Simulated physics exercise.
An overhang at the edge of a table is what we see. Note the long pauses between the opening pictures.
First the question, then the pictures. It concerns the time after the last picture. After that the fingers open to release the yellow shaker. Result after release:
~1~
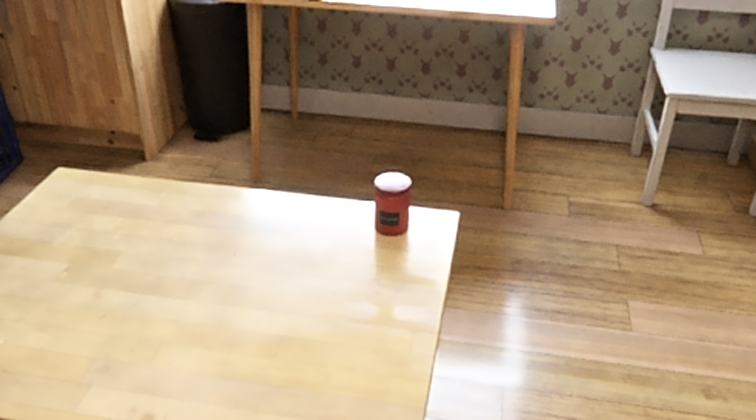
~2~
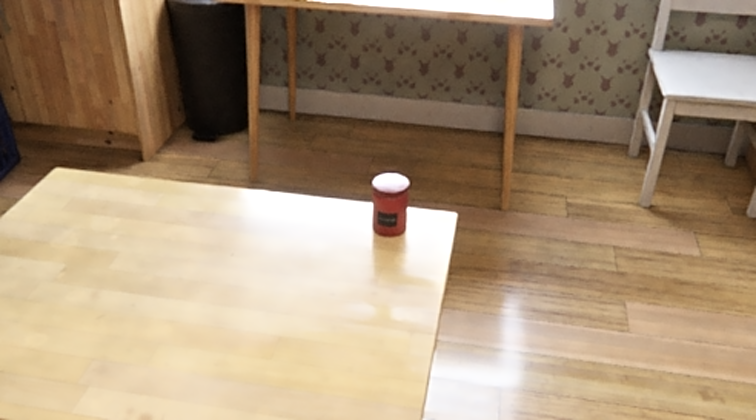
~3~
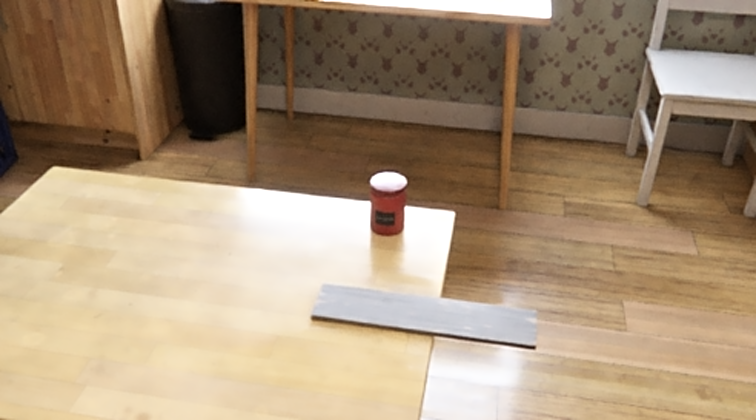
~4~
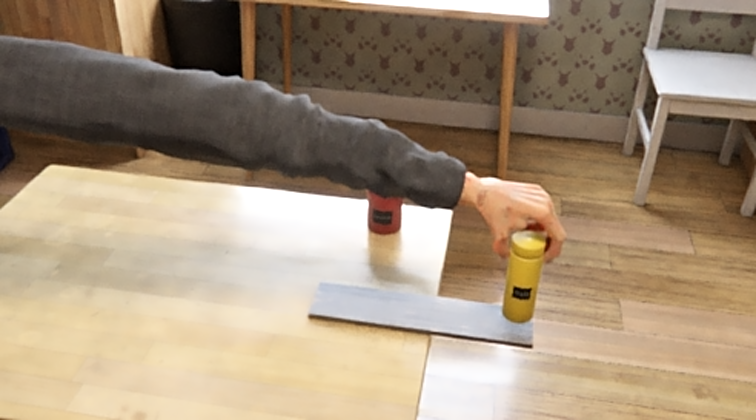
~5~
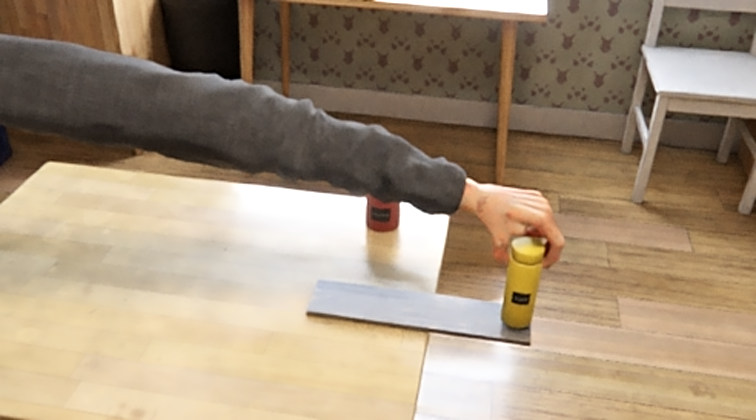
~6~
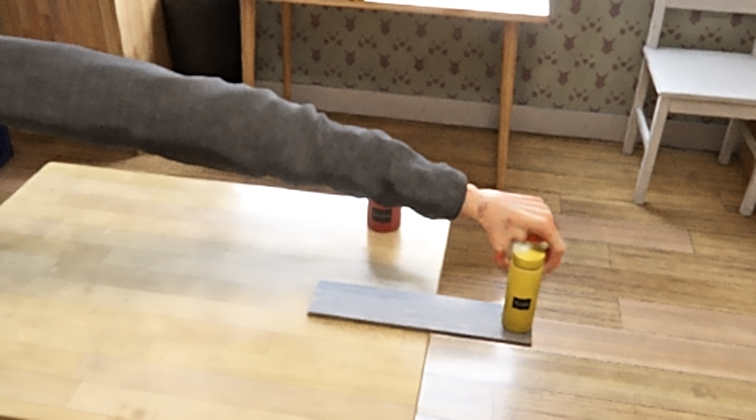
Topples.
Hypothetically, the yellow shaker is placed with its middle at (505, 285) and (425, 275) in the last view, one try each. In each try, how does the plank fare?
In case one it tumbles, while in case two it stays where it is.
Then, 0.50 s past the last view, grey plank and yellow shaker now down on the floor or falling.
Then, 0.80 s past the last view, things are still on the move.
Finally, down on the floor or falling, grey plank and yellow shaker; red jar still in place. The plank tips off the edge.
